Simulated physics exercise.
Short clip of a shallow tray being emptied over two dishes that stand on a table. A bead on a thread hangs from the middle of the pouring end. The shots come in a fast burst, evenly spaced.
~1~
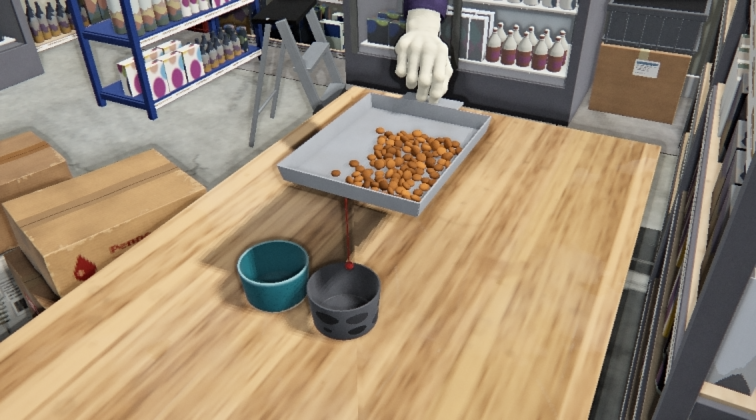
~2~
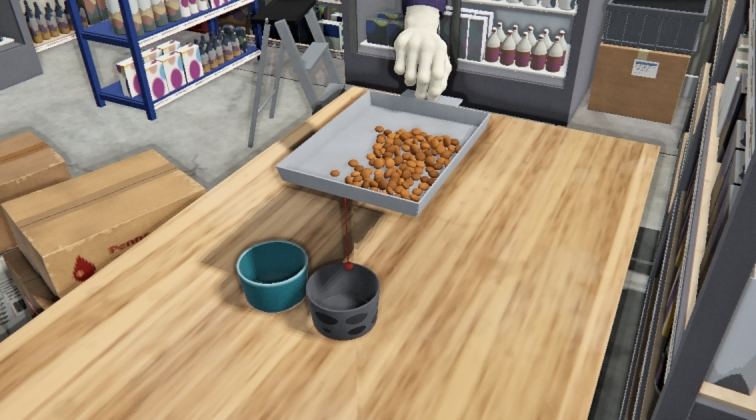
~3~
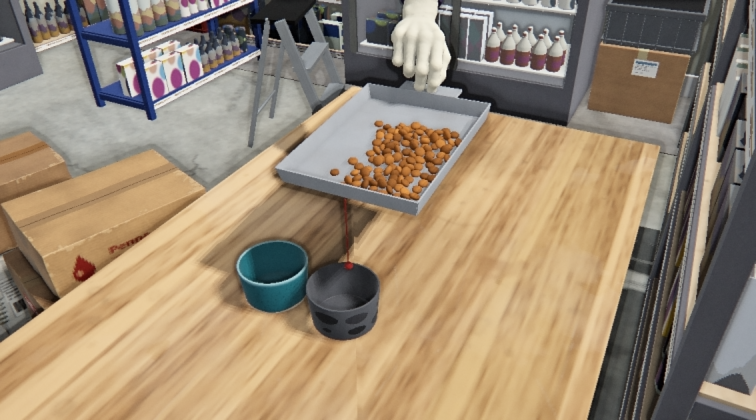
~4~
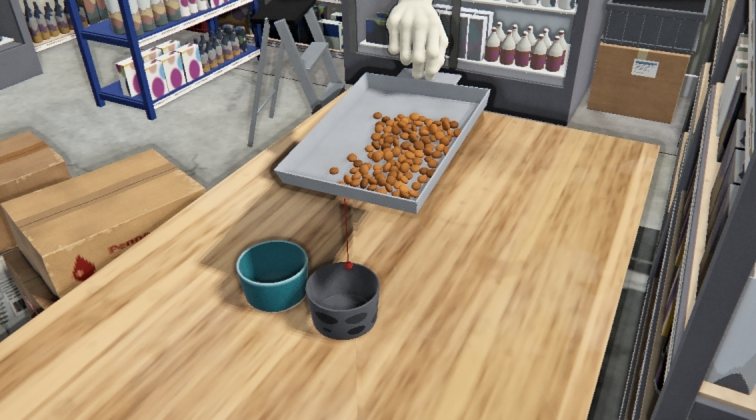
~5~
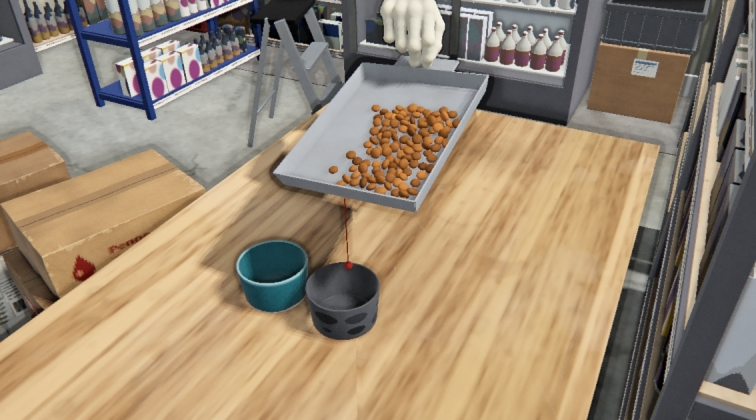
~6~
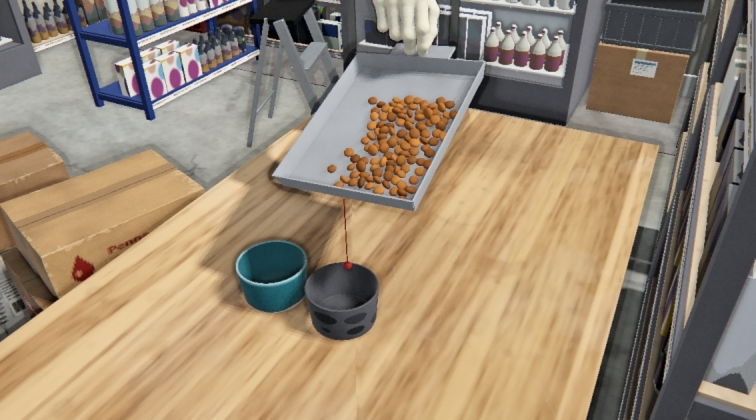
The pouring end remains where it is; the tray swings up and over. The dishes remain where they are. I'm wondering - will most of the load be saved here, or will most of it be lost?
Most of it finds a dish.
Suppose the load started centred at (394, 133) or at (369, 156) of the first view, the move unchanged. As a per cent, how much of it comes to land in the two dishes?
In order, 70 per cent then 70 per cent.
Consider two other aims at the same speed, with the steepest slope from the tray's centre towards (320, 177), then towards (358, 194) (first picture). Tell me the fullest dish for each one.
It would be the left-side one to begin with, and after that the right-side one.
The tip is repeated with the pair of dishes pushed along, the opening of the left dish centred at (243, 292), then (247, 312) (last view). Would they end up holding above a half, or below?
Earlier try a minority share, later try a minority share.
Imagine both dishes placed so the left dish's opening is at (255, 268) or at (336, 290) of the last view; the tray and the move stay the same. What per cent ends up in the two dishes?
70% for the first placement, 30% for the second.
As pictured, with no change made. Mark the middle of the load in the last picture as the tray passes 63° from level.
Somewhere around pixel (339, 174) in the last picture.
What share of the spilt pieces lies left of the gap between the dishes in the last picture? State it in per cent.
Around 80 percent of the pieces.
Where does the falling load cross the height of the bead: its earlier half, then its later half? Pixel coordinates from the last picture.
The leading part at (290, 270), the rest of it at (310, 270).
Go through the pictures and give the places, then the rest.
Corners of the pouring end near (282, 164) and (418, 200), level; middle of the load near (408, 165), bits of cat kibble; left dish near (254, 295); right dish near (326, 322); bead on its thread near (349, 265), in the first frame.
Corners of the pouring end near (281, 165) and (417, 200), level; middle of the load near (407, 164), in the second frame.
Corners of the pouring end near (280, 166) and (416, 199), tipped barely, lowest at the left corner; middle of the load near (407, 160), in the third frame.
Corners of the pouring end near (279, 168) and (414, 199), tipped a little, lowest at the left corner; middle of the load near (406, 154), in the fourth frame.
Corners of the pouring end near (279, 171) and (413, 198), tipped clearly, lowest at the left corner; middle of the load near (405, 149), in the fifth frame.
Corners of the pouring end near (277, 173) and (411, 198), tipped clearly, lowest at the left corner; middle of the load near (402, 144); left dish near (253, 295); right dish near (324, 322), in the sixth frame.
Shortly afterwards, tray tipped steeply; the whole lot on the tray.
Next, tray tipped past a quarter turn; near a third on the tray; a little in the right dish; near a quarter in the left dish; near a quarter outside both; near a quarter in the air.
Some moments later, tray tipped past a quarter turn; near a quarter in the right dish; near a third in the left dish; near a third outside both.
In the end, tray tipped past a quarter turn; near a quarter in the right dish; near a third in the left dish; near a third outside both.
